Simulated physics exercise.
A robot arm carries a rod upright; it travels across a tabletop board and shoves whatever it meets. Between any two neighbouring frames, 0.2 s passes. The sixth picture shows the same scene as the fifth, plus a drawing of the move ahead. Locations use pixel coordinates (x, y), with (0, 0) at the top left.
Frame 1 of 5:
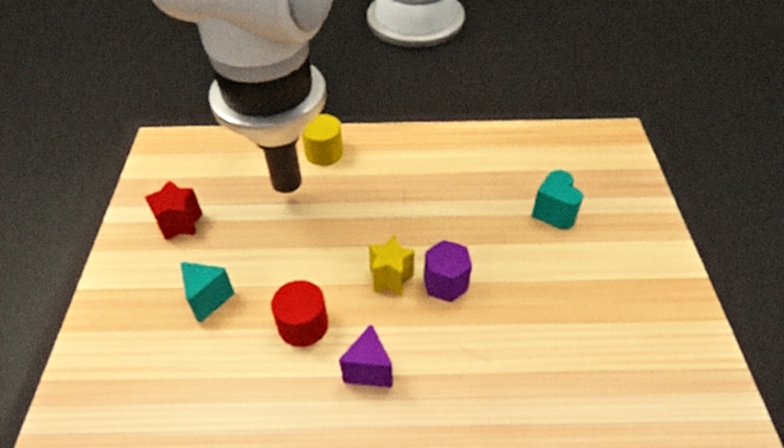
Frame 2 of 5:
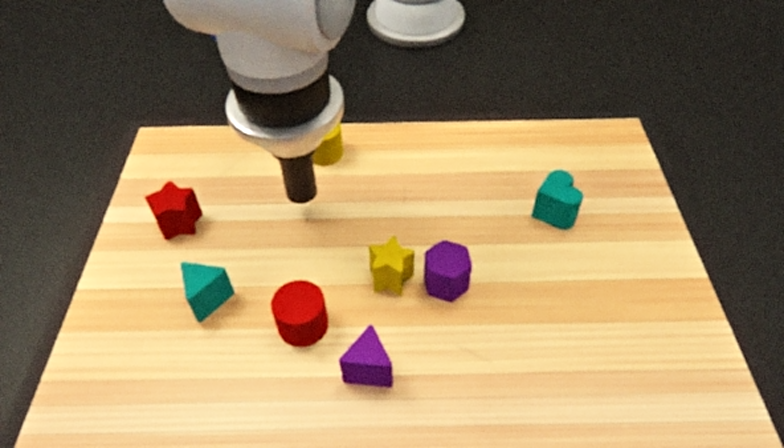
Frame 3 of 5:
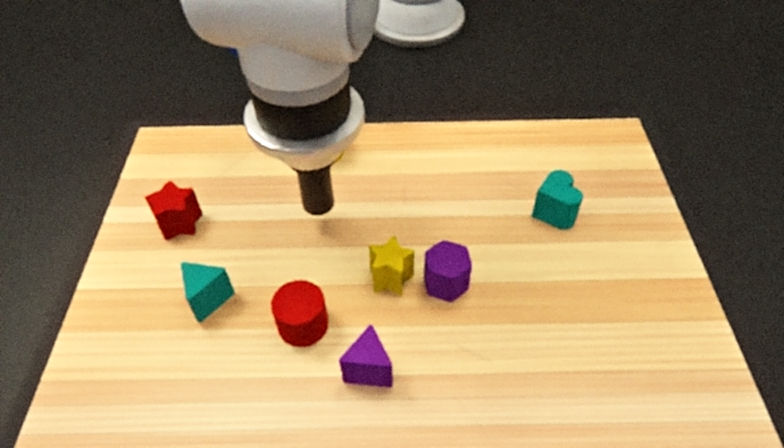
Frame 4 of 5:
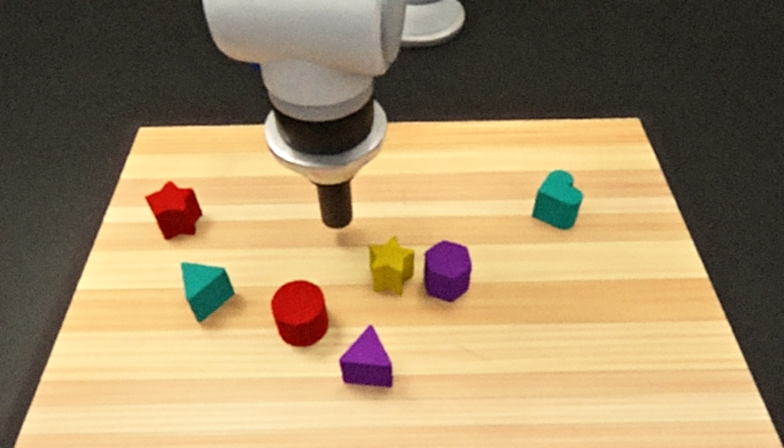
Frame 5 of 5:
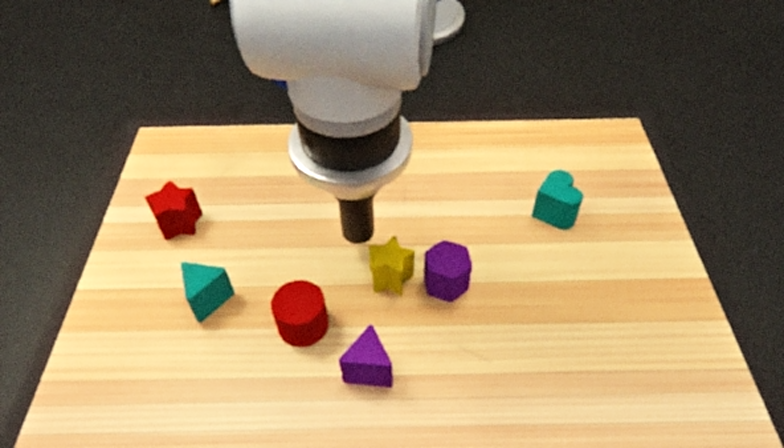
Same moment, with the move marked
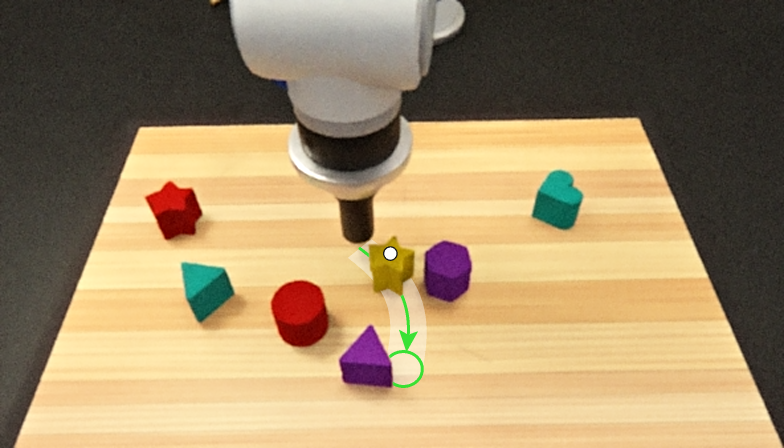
Robot arm with a dark rod moving right and toward the viewer over a wooden board of unmoving coloured blocks.
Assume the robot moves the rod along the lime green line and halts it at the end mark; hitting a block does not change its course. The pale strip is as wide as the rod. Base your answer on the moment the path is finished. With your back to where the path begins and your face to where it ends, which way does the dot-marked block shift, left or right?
Left.
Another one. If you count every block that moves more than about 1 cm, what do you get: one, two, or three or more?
Answer: 1.
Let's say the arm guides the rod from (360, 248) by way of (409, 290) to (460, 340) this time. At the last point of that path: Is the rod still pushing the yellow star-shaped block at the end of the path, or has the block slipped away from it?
I think the rod keeps pushing the yellow star-shaped block along right to the end.
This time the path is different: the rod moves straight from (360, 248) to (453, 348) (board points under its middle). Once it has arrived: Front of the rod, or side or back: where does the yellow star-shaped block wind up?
As far as I can tell, the yellow star-shaped block is still leading the way in front of the rod.
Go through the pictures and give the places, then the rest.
Rod's lower end at (287, 183); purple triangular block at (367, 349); yellow star-shaped block at (390, 254); purple hexagonal block at (449, 258), in the first picture.
Rod at (302, 193); blocks still, in the second picture.
Rod at (319, 205); blocks still, in the third picture.
Rod at (337, 217); blocks still, in the fourth picture.
Rod at (358, 232); purple triangular block at (367, 349); yellow star-shaped block at (390, 254); purple hexagonal block at (449, 258), in the fifth picture.
Drawn move, from (360, 248) via (392, 278) and (408, 320), ending at (403, 369); the dot is on the yellow star-shaped block.
What follows on the original path. One third of the way, rod at (392, 262); yellow star-shaped block at (410, 277); purple hexagonal block at (453, 260), turned 15° anticlockwise.
Two thirds of the way, rod at (408, 305); yellow star-shaped block at (434, 320), turned 15° anticlockwise; purple hexagonal block at (453, 260), turned 15° anticlockwise.
At the end, rod at (404, 354); purple triangular block still; yellow star-shaped block at (443, 343), turned 65° anticlockwise; purple hexagonal block at (453, 260), turned 15° anticlockwise.
